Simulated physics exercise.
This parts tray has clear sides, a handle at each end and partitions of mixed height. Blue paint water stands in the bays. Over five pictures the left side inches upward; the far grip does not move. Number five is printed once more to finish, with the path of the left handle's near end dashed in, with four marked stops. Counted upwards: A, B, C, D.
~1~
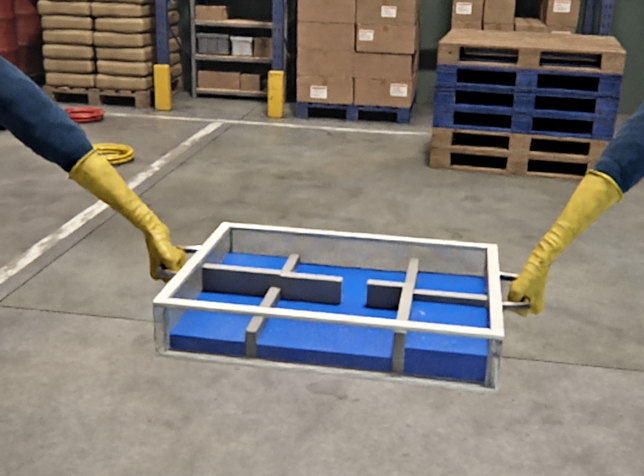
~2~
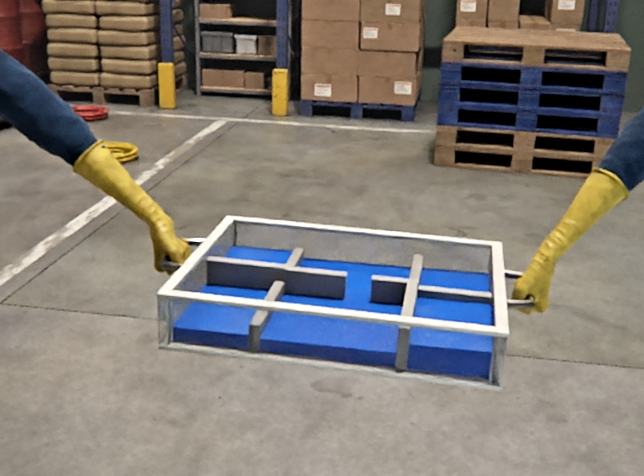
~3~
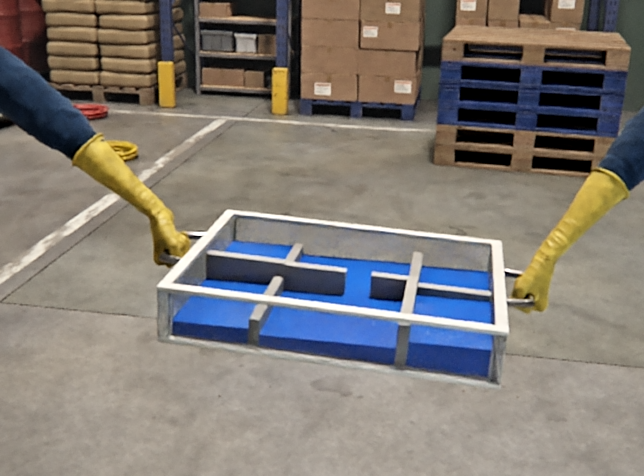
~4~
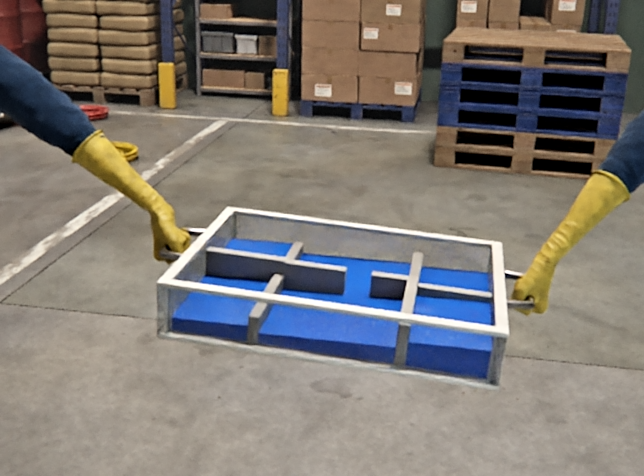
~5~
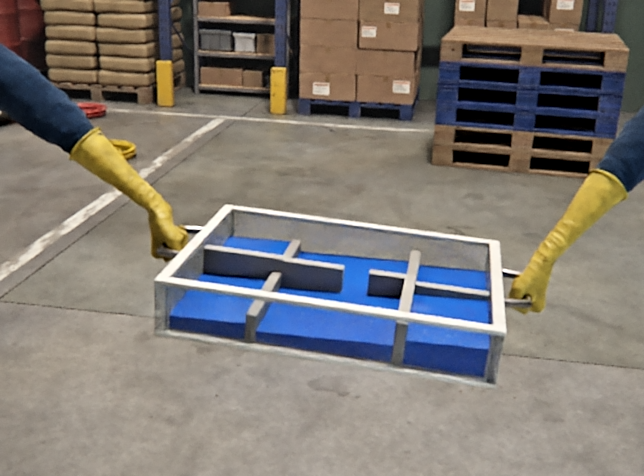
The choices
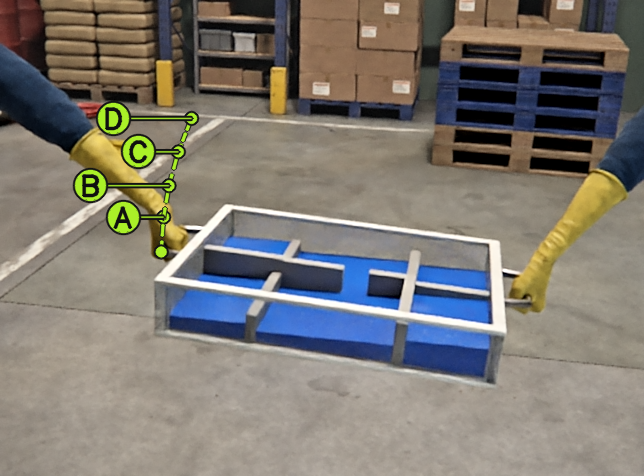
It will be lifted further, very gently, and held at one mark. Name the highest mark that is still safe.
Mark C just does it.
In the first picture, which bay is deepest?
It is the front right one.
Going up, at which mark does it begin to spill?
That is mark D.
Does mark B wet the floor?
No, that is safe.
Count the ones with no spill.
Three.
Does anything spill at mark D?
Yes, it does.
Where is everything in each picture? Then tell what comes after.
In the first frame, the tray is level; deepest in the front right bay, at (445, 325), shallowest in the back middle; left handle at (170, 261).
In the second frame, tipped about 1° down to the right; no wall is crossed; left handle at (175, 253).
In the third frame, tipped about 2° down to the right; no wall is crossed; left handle at (174, 246).
In the fourth frame, tipped about 3° down to the right; no wall is crossed; left handle at (175, 242).
In the fifth frame, tipped about 3° down to the right; deepest in the front right bay, at (446, 318), shallowest in the back middle; left handle at (172, 240).
On the marked copy, A at (163, 217); B at (168, 185); C at (178, 151); D at (191, 118).
If A is chosen, nothing spills; the front right bay holds the most.
If B is chosen, nothing spills; the front middle bay holds the most.
If C is chosen, nothing spills; the front right bay holds the most.
If D is chosen, about 8 % goes over the rim.
